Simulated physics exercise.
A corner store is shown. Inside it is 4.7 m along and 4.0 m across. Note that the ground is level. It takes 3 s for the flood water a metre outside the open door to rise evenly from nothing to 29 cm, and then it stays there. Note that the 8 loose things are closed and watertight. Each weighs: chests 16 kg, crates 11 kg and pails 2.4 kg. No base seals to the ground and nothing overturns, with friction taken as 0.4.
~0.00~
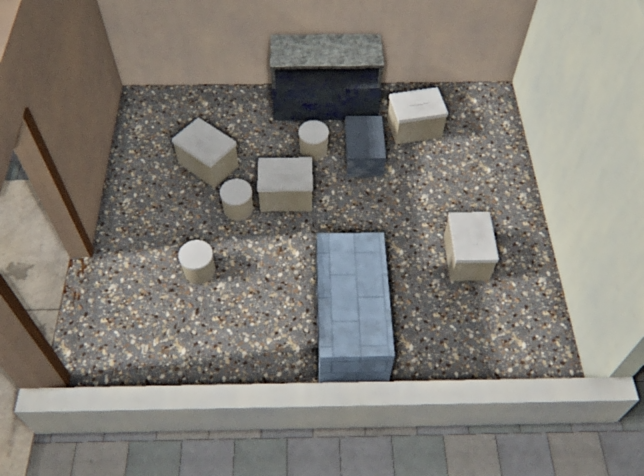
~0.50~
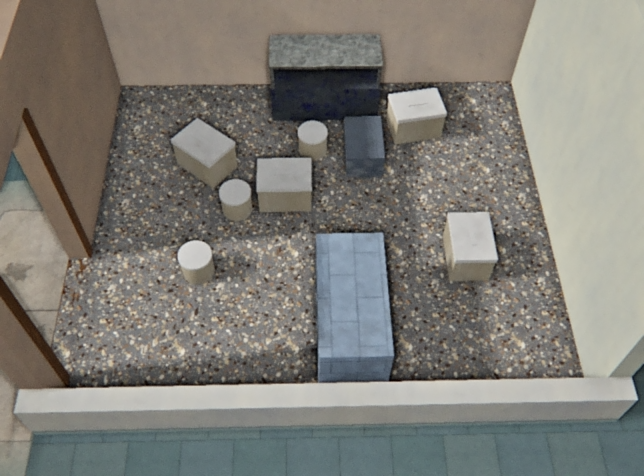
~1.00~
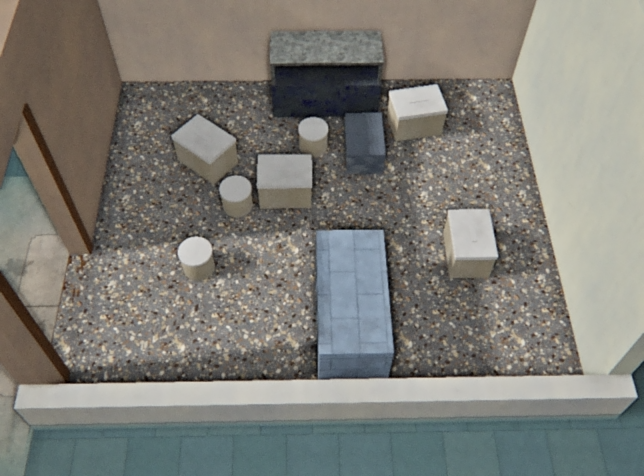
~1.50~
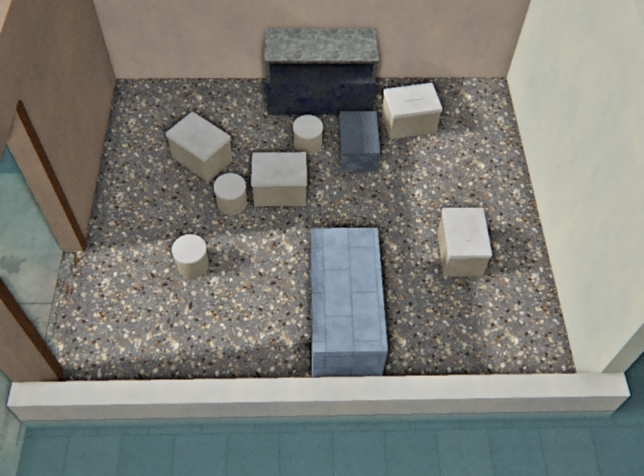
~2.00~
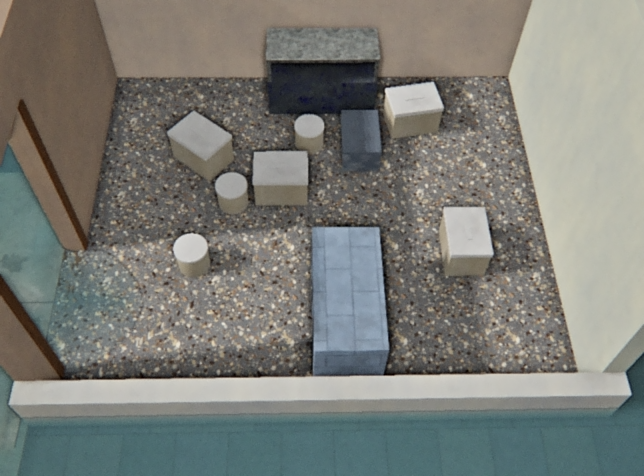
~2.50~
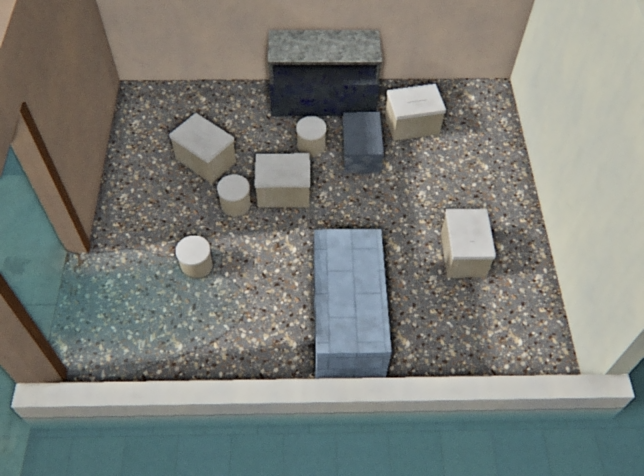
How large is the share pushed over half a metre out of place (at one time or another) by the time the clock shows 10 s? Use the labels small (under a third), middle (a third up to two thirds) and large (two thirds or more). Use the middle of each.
Large.
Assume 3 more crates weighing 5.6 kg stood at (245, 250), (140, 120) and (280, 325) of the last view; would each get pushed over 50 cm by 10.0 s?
Above the limit, then above the limit, then above the limit.
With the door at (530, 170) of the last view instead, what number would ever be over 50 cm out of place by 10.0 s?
Count: 8.
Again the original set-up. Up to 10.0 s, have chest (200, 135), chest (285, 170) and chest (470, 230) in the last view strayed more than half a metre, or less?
In turn: Short of it, over, under.
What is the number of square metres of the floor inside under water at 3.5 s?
I'd estimate close to 5.0 m2.
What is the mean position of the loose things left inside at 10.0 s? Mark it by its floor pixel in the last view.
They're centred close to (388, 186).
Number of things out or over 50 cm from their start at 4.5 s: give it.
My count gives 2.
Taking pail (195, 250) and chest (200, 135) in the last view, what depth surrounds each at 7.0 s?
Depths: Near 9 cm, then near 3 cm.
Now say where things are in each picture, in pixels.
A pail at (196, 254), on the bottom; a chest at (285, 173) rests on the ground; 0.0 m2 under water; 0 of 8 have shifted, in the first frame.
A pail at (195, 255) rests on the ground; a chest at (284, 173), on the bottom; water covers 0.0 m2; 0 of 8 have shifted, in the second frame.
A pail at (195, 251) rests on the ground; a chest at (285, 170), on the bottom; 0.0 m2 under water; 0 of 8 have shifted, in the third frame.
A pail at (189, 249) rests on the ground; a chest at (279, 168) rests on the ground; water covers 0.0 m2; 0 of 8 have shifted, in the fourth frame.
A pail at (190, 248) rests on the ground; a chest at (281, 167), on the bottom; 0.6 m2 under water; 0 of 8 have shifted, in the fifth frame.
A pail at (193, 250), on the bottom; a chest at (283, 169), on the bottom; water covers 1.5 m2; 0 of 8 have shifted, in the sixth frame.
After 3.5 s 1 of 8 are over 50 cm from their spots; 0 afloat.
After 4.5 s 2 of 8 are over 50 cm from their spots; 1 afloat.
After 7.0 s 5 of 8 are over 50 cm from their spots; 5 afloat.
After 10.0 s 6 of 8 are over 50 cm from their spots, and 6 have been at some point; 5 afloat.
